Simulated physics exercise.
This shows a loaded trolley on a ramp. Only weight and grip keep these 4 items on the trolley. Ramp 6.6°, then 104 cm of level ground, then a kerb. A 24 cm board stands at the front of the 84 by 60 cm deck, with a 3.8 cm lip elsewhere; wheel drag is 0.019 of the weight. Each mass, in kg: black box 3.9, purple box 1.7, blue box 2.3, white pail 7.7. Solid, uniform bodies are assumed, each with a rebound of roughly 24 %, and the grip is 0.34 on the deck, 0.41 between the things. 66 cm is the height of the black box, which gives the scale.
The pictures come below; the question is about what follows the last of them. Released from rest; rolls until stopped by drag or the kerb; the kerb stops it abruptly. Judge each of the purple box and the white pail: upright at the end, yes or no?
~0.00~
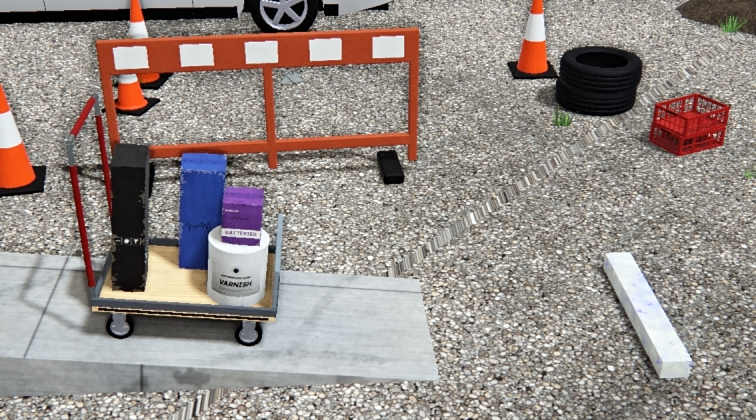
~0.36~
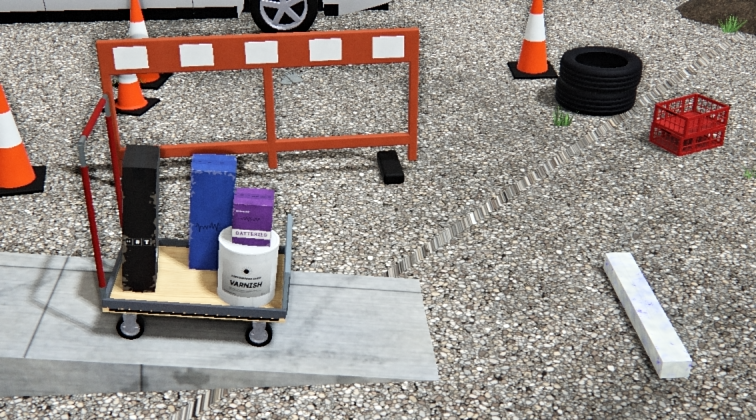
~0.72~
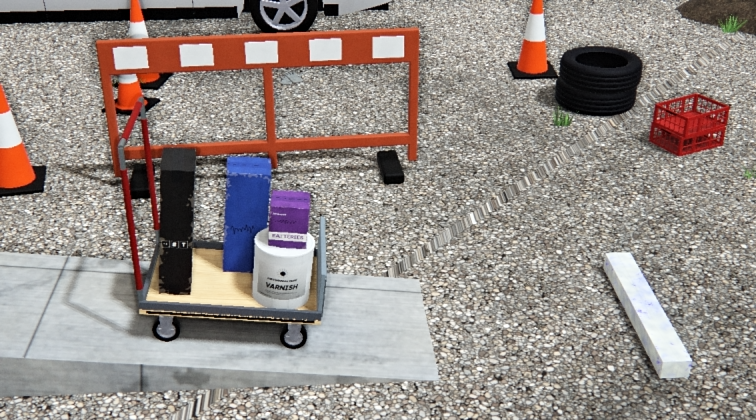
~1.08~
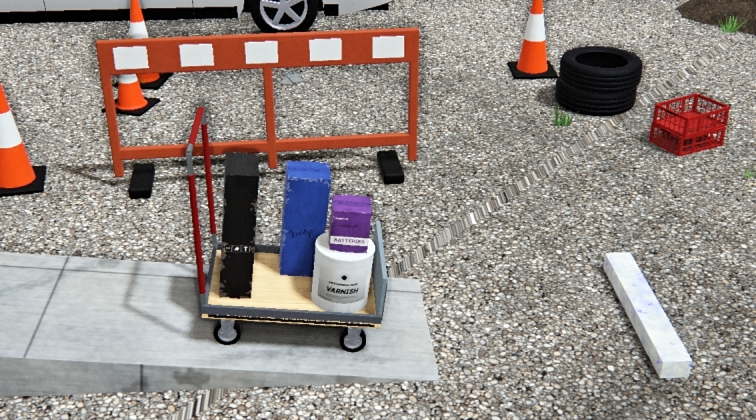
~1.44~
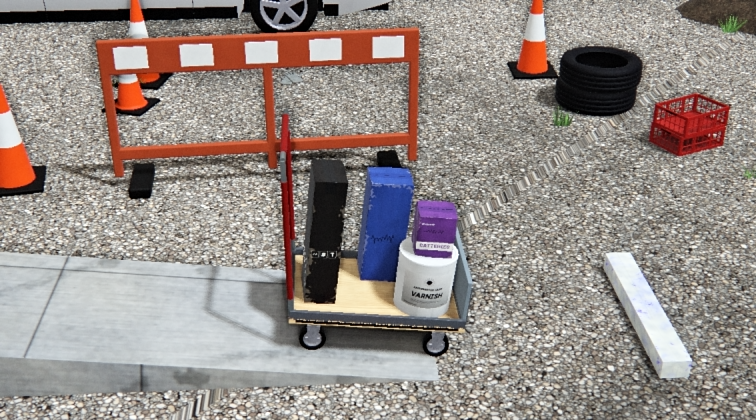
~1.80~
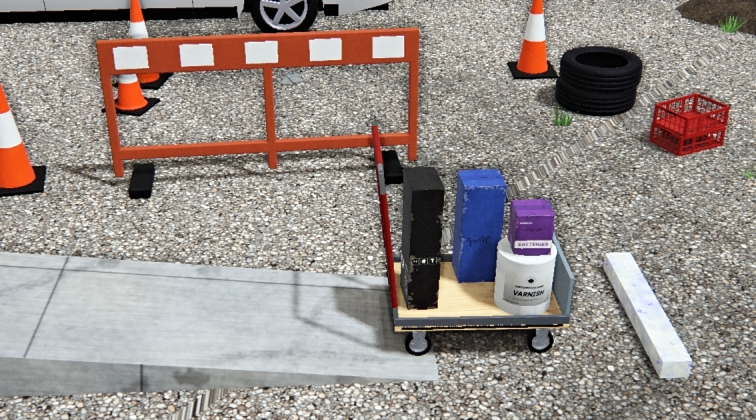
Purple box - no; white pail - yes.
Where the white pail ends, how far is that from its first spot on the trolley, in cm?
Start to finish, roughly 2 cm.
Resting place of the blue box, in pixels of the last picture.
End point: Approx. (622, 220).
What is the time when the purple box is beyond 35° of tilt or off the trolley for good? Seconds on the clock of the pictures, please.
Time: Approximately 2.3 s.
By 2.20 s, trolley at the kerb; purple box 8 cm from its spot near (642, 223); white pail 3 cm from its spot near (624, 272); black box 8 cm from its spot.
By 2.30 s, trolley at the kerb; purple box rocked 8° off its seat near (661, 223); white pail 2 cm from its spot near (623, 272); black box rocked 12° off its seat.
By 2.50 s, trolley at the kerb; purple box now off the trolley; white pail 2 cm from its spot near (623, 272); black box rocked 31° off its seat.
By 2.70 s, trolley at the kerb; white pail 2 cm from its spot near (623, 272); black box rocked 30° off its seat; blue box rocked 10° off its seat.
When it is over (3.0 s), off the trolley and tipped over, purple box; not toppled but over 10 cm from the start, black box and blue box; white pail within 10 cm of the start. End places, in pixels of the last picture, white pail near (623, 272).
